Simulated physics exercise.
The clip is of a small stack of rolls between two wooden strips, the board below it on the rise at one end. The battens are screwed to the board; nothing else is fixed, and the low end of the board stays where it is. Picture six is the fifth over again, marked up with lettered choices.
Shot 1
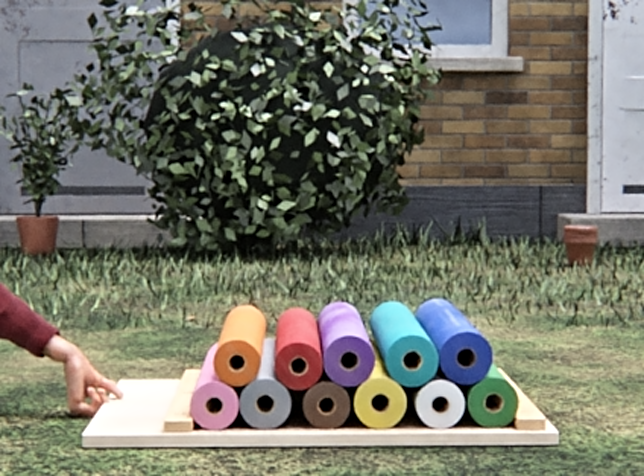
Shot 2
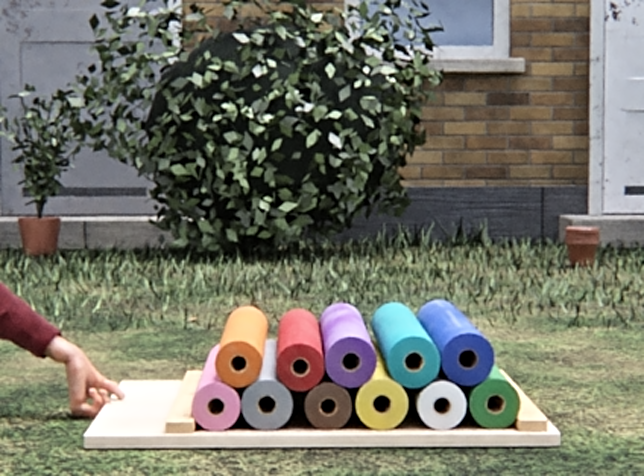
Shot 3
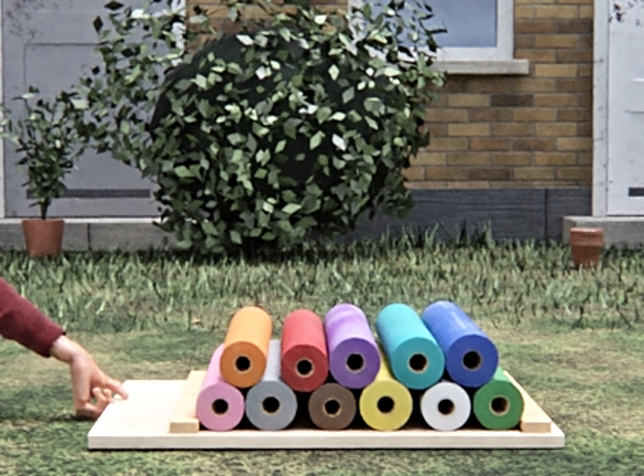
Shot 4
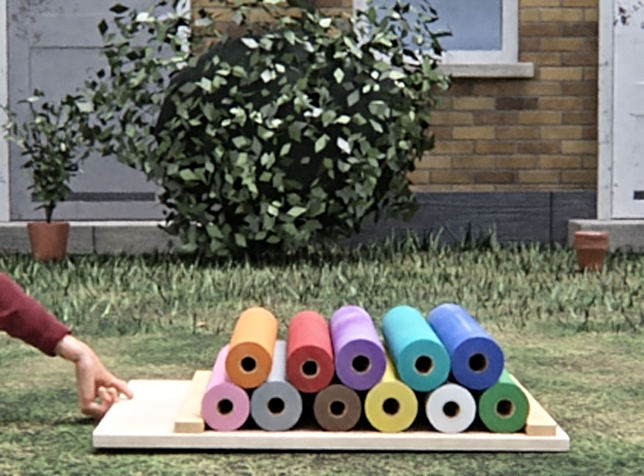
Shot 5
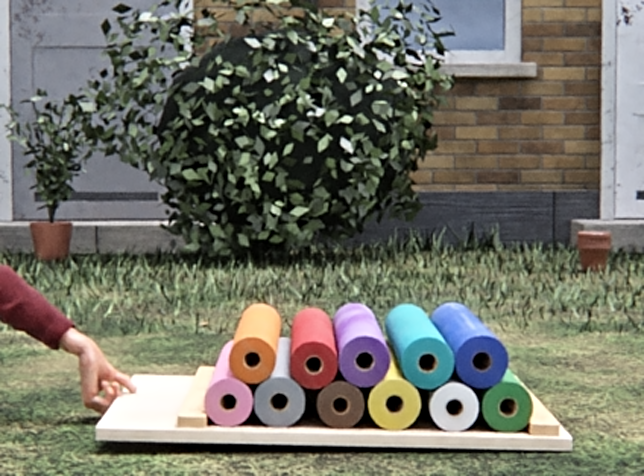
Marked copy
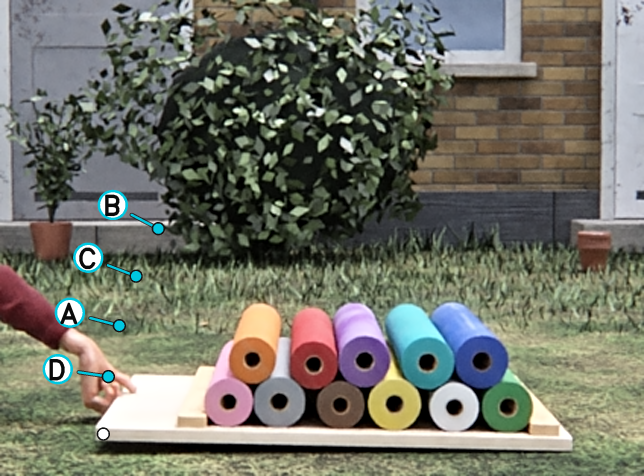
On a lawn before a brick house, a hand at the left end of a pale board raises that end slightly, while the two-tier stack of coloured rolls between wooden strips stays in place on it.
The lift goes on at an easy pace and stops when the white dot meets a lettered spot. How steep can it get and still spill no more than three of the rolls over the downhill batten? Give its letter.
The answer is mark C.
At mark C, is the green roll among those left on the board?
The green roll: Yes.
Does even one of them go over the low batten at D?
No, at D.
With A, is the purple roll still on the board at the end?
Yes, with A.
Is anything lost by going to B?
Yes, at B.
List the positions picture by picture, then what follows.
In the first picture, red roll (299, 366); turquoise roll (412, 361); orange roll (237, 363).
In the second picture, orange roll (238, 364); purple roll (351, 362).
In the third picture, board (323, 406); pink roll (220, 407); grey roll (271, 405); green roll (500, 405).
In the fourth picture, board (328, 407); pink roll (225, 407); grey roll (276, 406); white roll (451, 409).
In the fifth picture, board (331, 404); pink roll (228, 402); grey roll (280, 402).
On the marked copy, A at (119, 326); B at (158, 229); C at (136, 276); D at (108, 376); the white dot at (104, 434).
Following C. Soon after the start, board at 15°.
Later, board at 21°.
In the end, board at 21°, two over the low batten (turquoise, blue).
As for the rest, A none over the low batten; B four over the low batten (red, turquoise, purple, blue); D none over the low batten.
